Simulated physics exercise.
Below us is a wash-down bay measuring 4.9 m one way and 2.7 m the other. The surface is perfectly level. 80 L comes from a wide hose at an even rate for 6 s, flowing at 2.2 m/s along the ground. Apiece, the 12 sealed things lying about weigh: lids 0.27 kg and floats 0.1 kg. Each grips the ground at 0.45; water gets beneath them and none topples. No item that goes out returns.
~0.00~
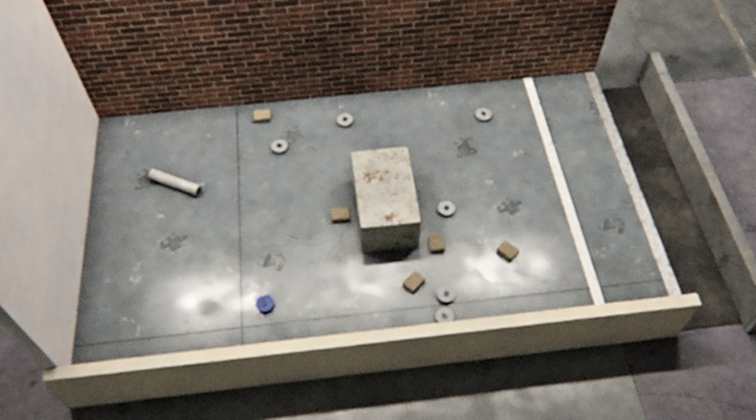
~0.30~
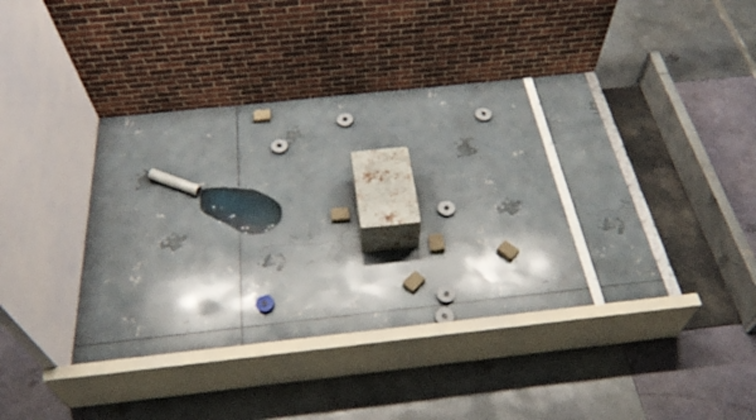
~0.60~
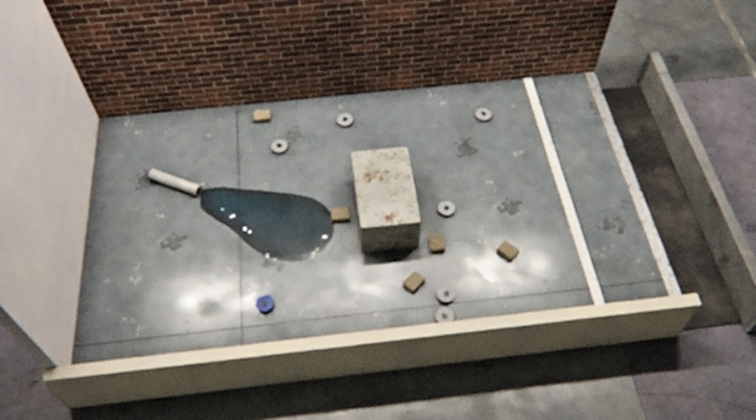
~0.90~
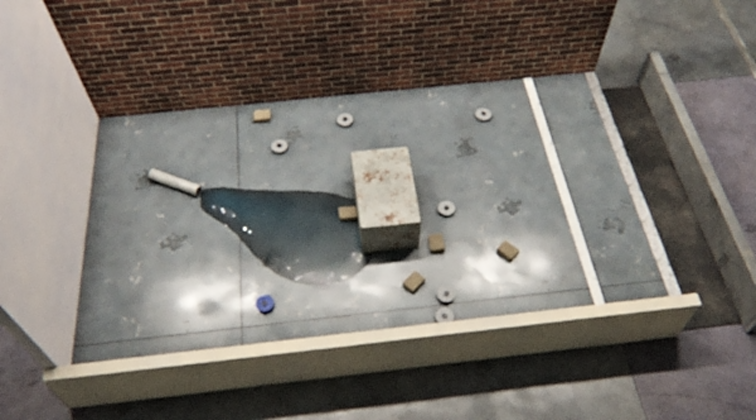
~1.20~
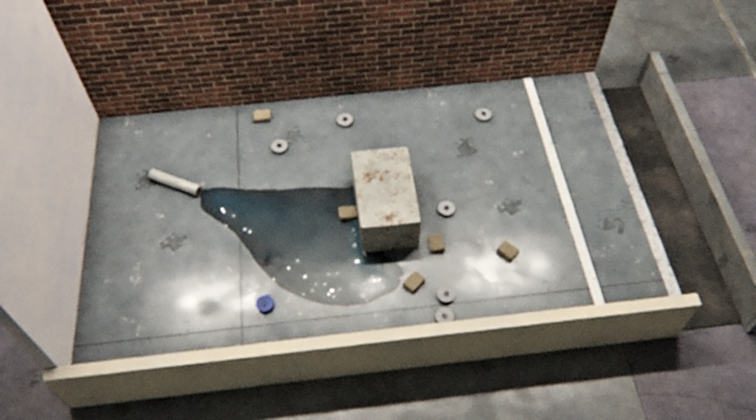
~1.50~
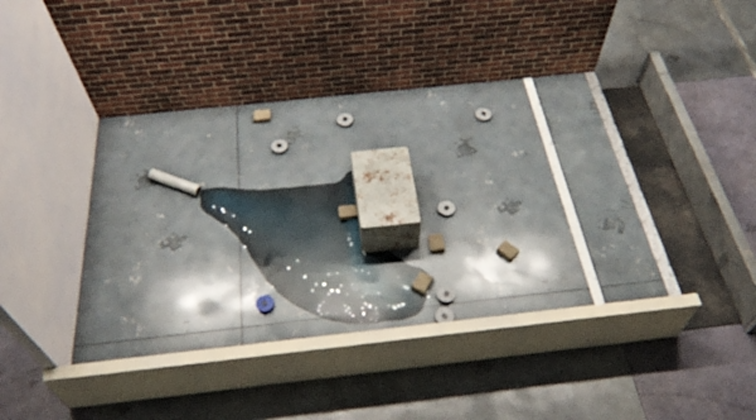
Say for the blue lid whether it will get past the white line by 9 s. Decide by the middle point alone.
Still before it by then.
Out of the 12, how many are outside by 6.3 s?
I make it 0.
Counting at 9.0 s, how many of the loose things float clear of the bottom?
The count is 3.
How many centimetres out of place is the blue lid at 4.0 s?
Displacement near 0 cm.
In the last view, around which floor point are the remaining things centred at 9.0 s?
Mean floor pixel: About (411, 189).
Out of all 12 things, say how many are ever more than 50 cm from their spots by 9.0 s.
The total is 5.
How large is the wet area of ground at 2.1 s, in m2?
Flooded: Near 1.5 m2.
After 2.1 s the blue lid is near (265, 303), 0.0 m from its start, aground; 0 of 12 are over the mark; 1 afloat.
After 4.0 s the blue lid is near (265, 303), 0.0 m from its start, aground; 0 of 12 are over the mark; 2 afloat.
After 6.3 s the blue lid is near (265, 303), 0.0 m from its start, aground; 0 of 12 are over the mark; 3 afloat.
After 9.0 s the blue lid is near (265, 303), 0.0 m from its start, aground; 2 of 12 are over the mark; 3 afloat.
